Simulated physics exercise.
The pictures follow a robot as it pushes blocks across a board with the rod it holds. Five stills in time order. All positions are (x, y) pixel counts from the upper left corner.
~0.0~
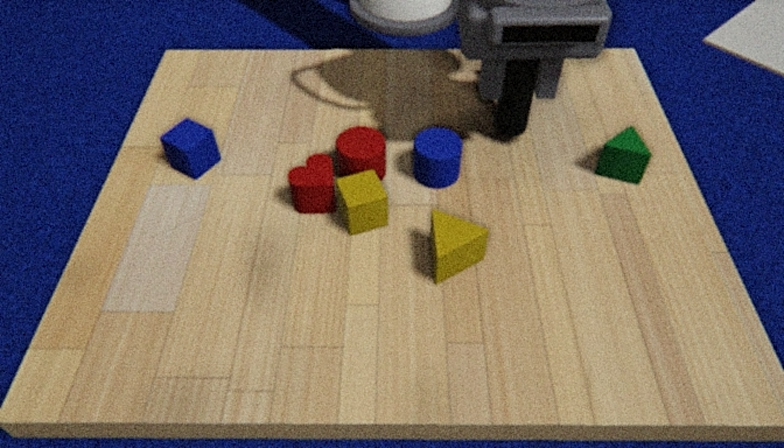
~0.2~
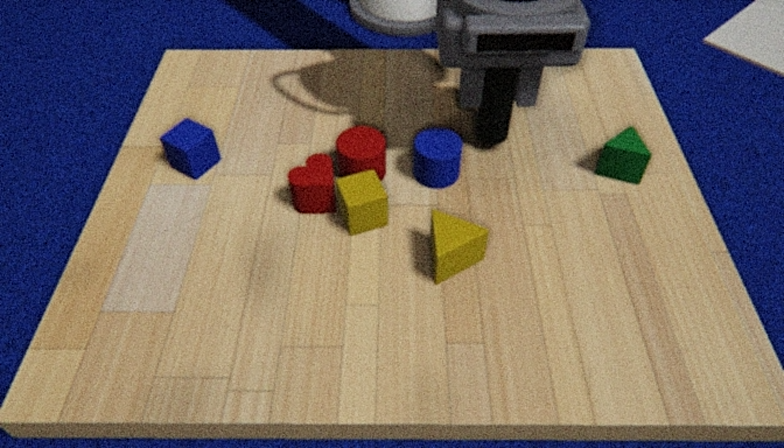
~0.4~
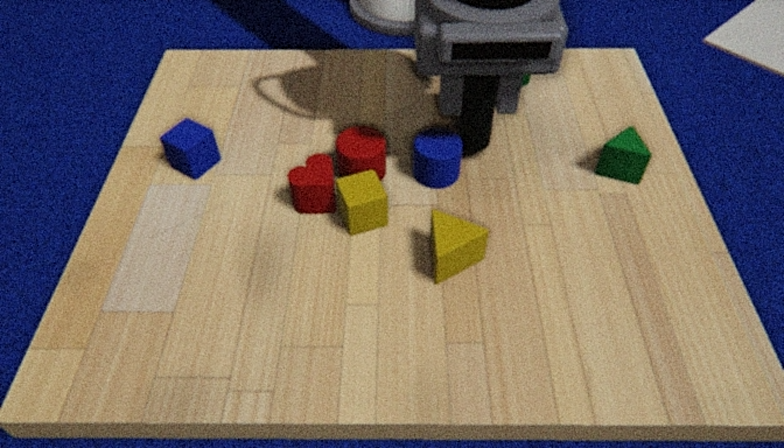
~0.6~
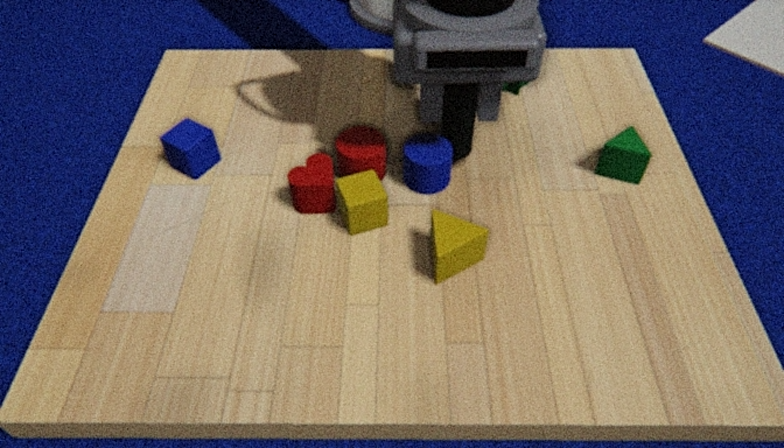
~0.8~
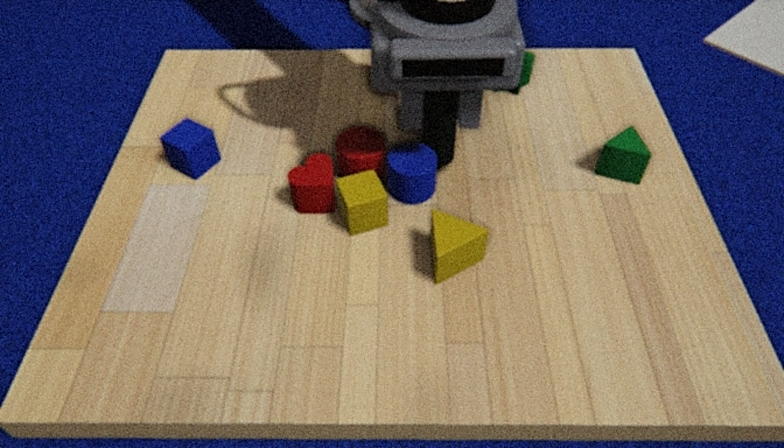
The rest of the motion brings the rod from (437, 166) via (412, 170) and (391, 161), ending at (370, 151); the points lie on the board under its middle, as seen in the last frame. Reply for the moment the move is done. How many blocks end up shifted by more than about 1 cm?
It should be two.
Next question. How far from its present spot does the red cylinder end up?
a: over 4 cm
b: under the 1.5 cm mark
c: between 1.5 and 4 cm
The correct letter is c.
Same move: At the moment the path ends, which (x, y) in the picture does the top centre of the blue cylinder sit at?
My estimate: (395, 167).
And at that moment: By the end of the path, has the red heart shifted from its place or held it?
Once the rod is done, the red heart remains in the old spot.
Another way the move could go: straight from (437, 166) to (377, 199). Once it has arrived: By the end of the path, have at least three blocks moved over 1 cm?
In short: No.
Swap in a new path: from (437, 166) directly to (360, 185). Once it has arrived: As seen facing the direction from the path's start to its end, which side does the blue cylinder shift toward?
Left-hand side.
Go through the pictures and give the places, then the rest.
Rod's lower end at (510, 127); red heart at (313, 171); red cylinder at (360, 141); yellow square at (361, 187); blue cylinder at (438, 142), in the first picture.
Rod at (492, 134); blocks still, in the second picture.
Rod at (473, 141); blocks still, in the third picture.
Rod at (455, 149); blue cylinder at (428, 148), in the fourth picture.
Rod at (437, 156); red heart at (313, 171); red cylinder at (360, 141); yellow square at (361, 187); blue cylinder at (412, 157), in the fifth picture.
The first path, step by step. Halfway along, rod at (400, 156); yellow square at (357, 191); blue cylinder at (395, 167).
At the end, rod at (370, 141); red heart still; red cylinder at (336, 139); yellow square at (357, 191); blue cylinder at (395, 167).
